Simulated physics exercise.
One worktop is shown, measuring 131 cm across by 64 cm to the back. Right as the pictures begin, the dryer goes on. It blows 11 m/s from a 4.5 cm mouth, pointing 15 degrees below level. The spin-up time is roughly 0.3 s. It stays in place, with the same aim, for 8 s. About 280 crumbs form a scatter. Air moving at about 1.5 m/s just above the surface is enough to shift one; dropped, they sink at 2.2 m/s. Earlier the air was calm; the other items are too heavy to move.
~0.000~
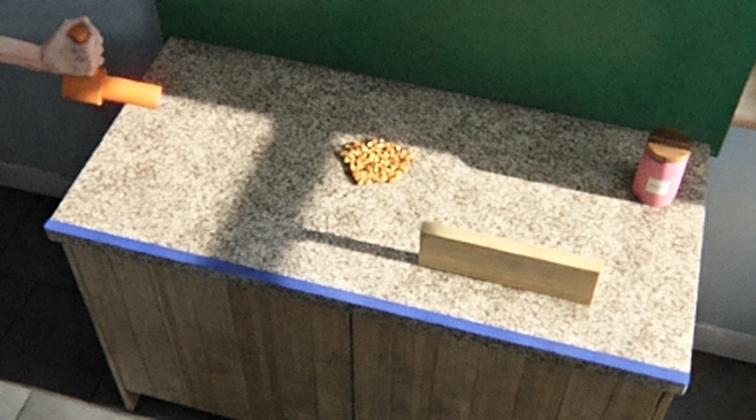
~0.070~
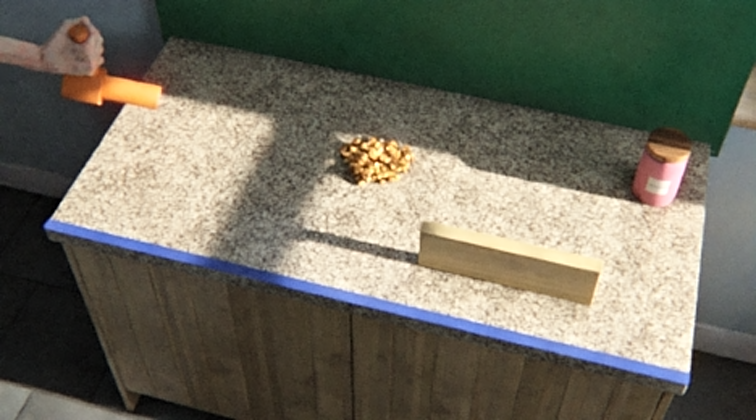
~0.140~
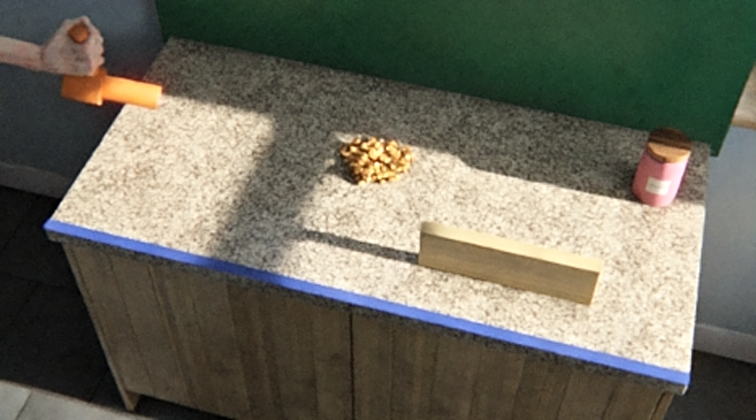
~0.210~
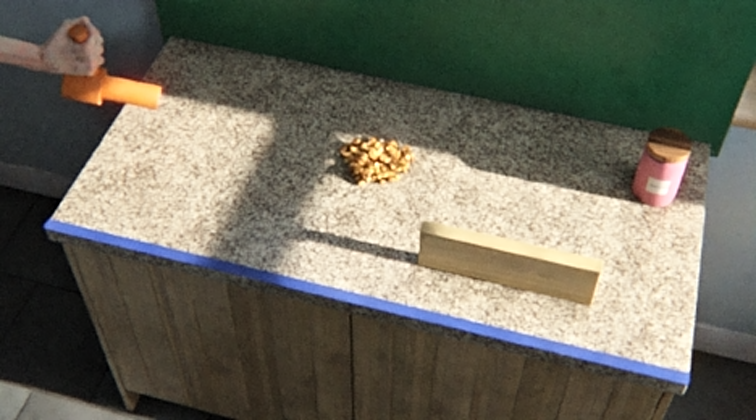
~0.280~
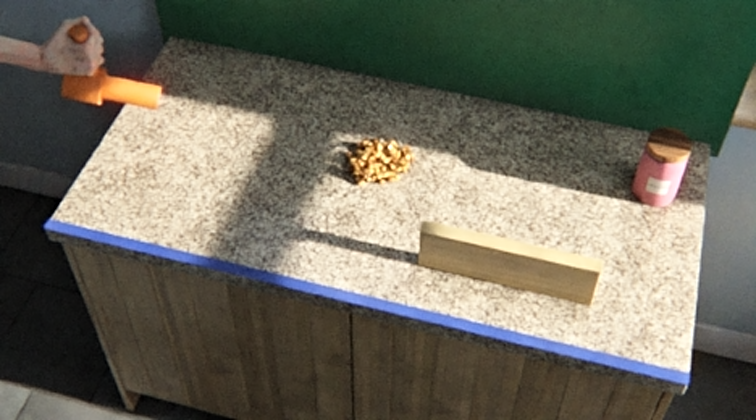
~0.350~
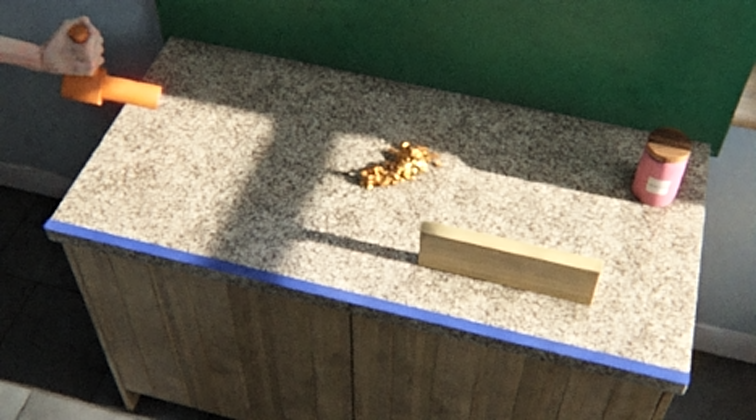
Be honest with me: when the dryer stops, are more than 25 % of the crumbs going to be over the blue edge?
No, they are not.
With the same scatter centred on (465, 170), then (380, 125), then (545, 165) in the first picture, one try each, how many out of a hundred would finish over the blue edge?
In turn about 0 %, 0 %, 0 %.
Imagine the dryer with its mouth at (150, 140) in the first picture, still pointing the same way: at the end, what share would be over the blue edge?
Outcome: Some 0 in a hundred.
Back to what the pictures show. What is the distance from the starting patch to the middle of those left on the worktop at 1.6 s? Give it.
About 60 cm.
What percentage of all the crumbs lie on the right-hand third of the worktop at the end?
I'd estimate around 15 per cent.
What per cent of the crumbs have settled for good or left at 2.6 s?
It comes out at some 80 %.
After 1.6 s the count stands so, 0 % are over the blue edge; the middle of those still in play is near (663, 251).
After 2.6 s the count stands so, 0 % are over the blue edge; the middle of those still in play is near (660, 252).
After 4.4 s the count stands so, 0 % are over the blue edge; the middle of those still in play is near (632, 190).
After 8.0 s, at the end, 0 % are over the blue edge.
